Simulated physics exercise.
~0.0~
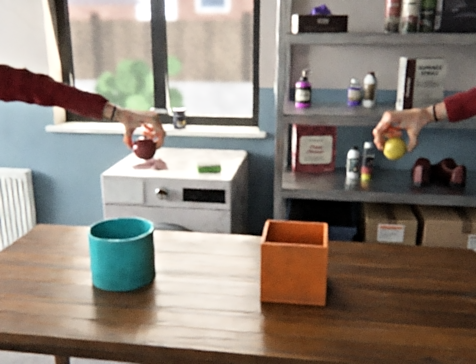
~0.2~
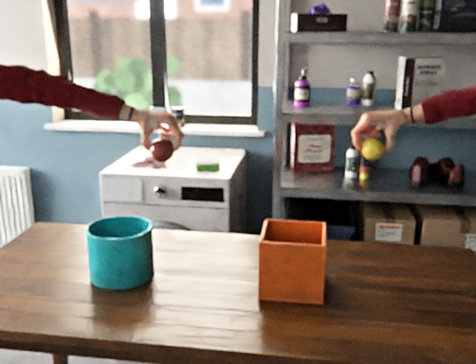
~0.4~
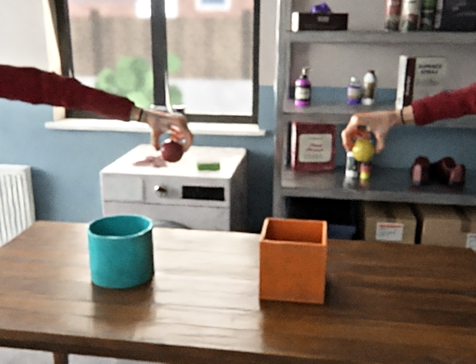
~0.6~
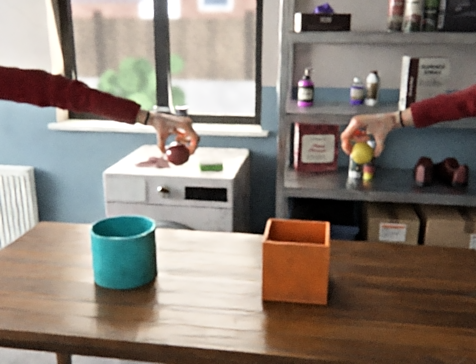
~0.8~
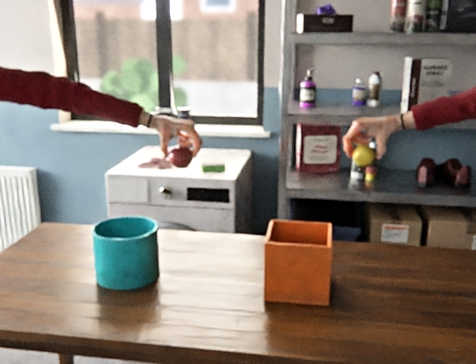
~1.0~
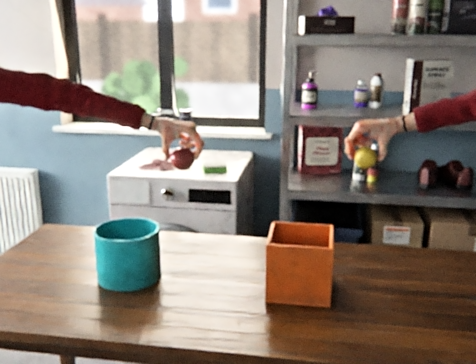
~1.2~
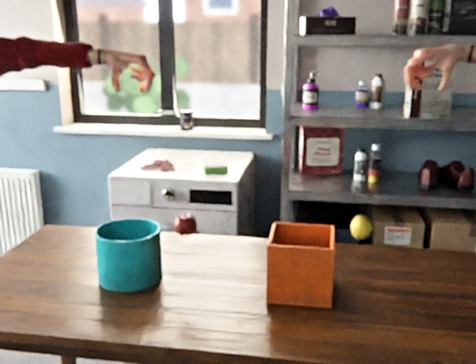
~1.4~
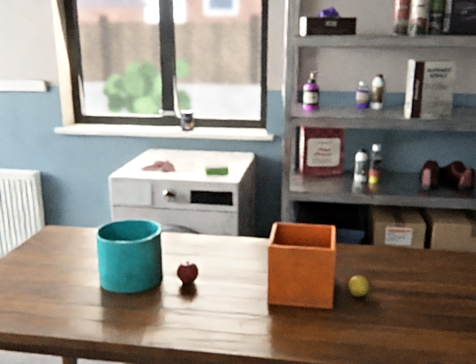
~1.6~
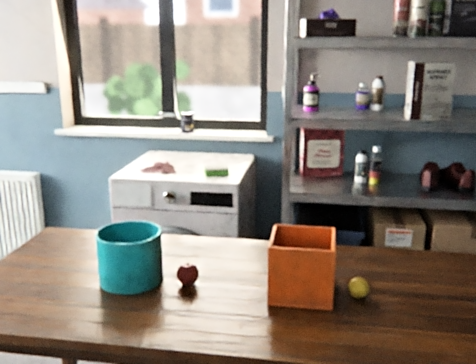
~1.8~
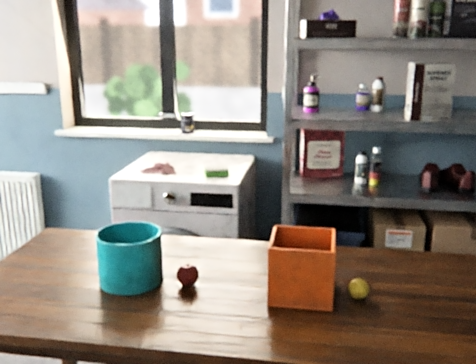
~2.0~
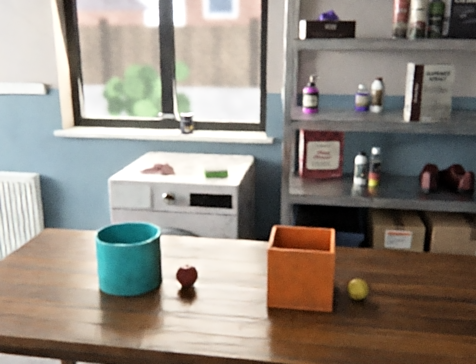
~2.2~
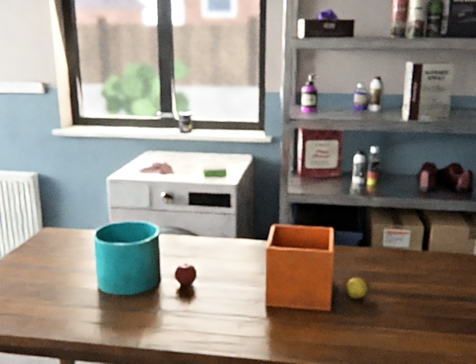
Two hands releasing a red apple and a lemon, both missing the teal and orange containers and landing beside them on the table.
